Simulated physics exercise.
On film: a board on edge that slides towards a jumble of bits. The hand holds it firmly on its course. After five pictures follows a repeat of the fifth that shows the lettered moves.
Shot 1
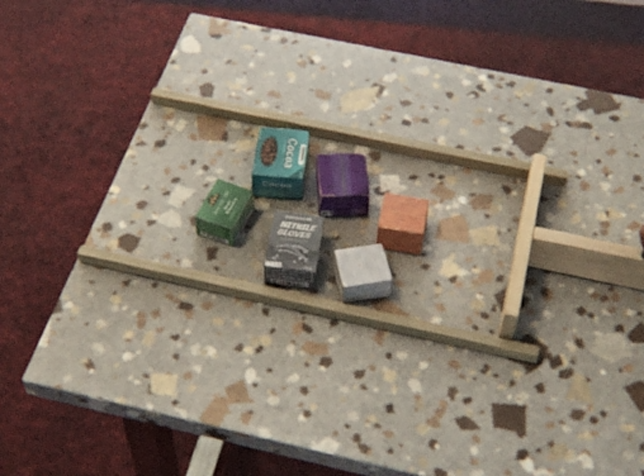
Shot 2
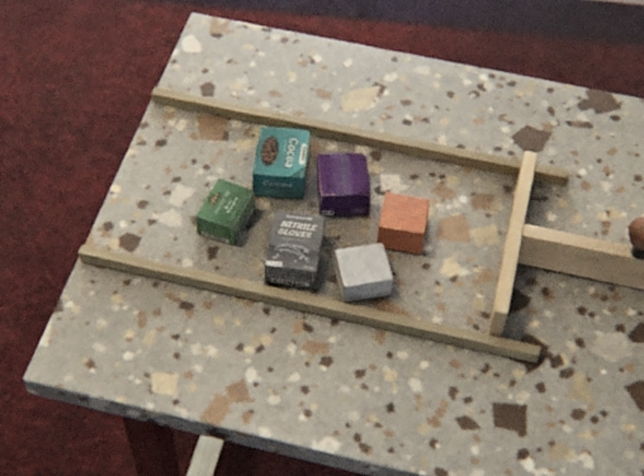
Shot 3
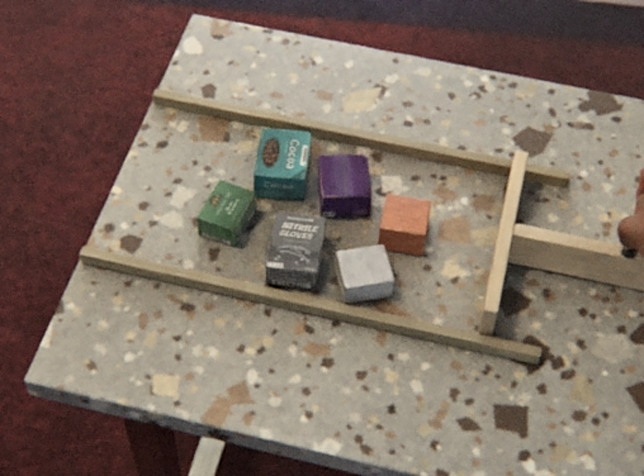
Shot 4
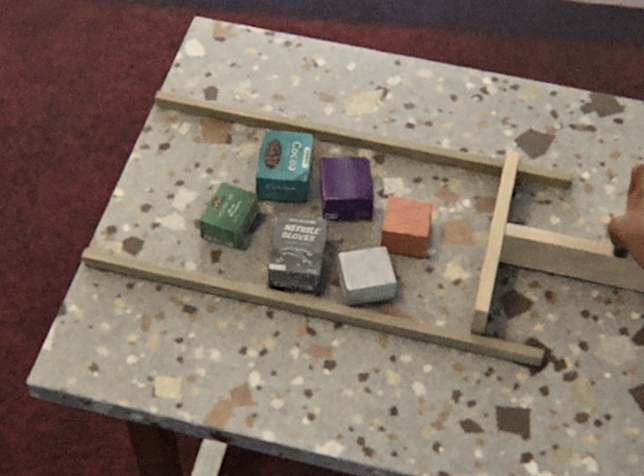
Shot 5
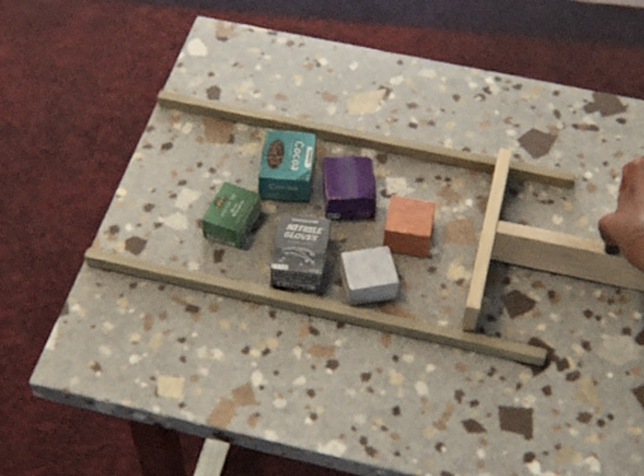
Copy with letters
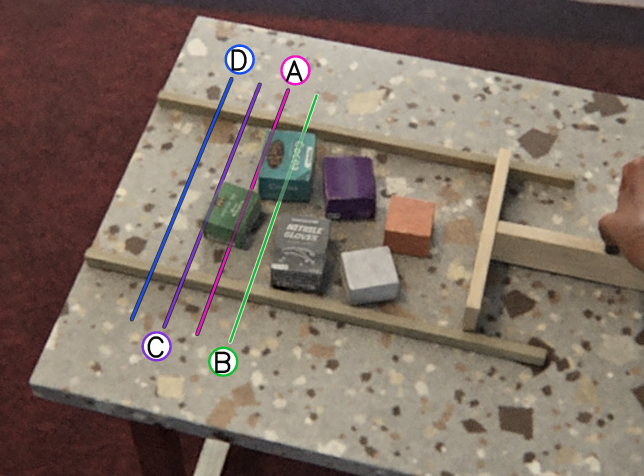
A hand slides a wooden board slowly left between two rails toward six small blocks and boxes.
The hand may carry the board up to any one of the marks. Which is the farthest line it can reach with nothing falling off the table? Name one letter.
No farther than A.
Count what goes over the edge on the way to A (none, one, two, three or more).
By then, none.
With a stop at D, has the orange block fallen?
By then, no.
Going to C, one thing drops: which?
The green packet goes over.
On the copy, A at (246, 203); B at (277, 209); C at (216, 196); D at (186, 190).
On A. First, board (402, 206); white block (352, 268); purple box (333, 184).
Then, board (316, 188); green packet (186, 205); turquoise packet (220, 139).
Finally, board (251, 174); green packet (124, 192); turquoise packet (166, 128); nothing has fallen.
By contrast, B is safe but short; C drops the green packet; D drops the turquoise packet, grey box and green packet.
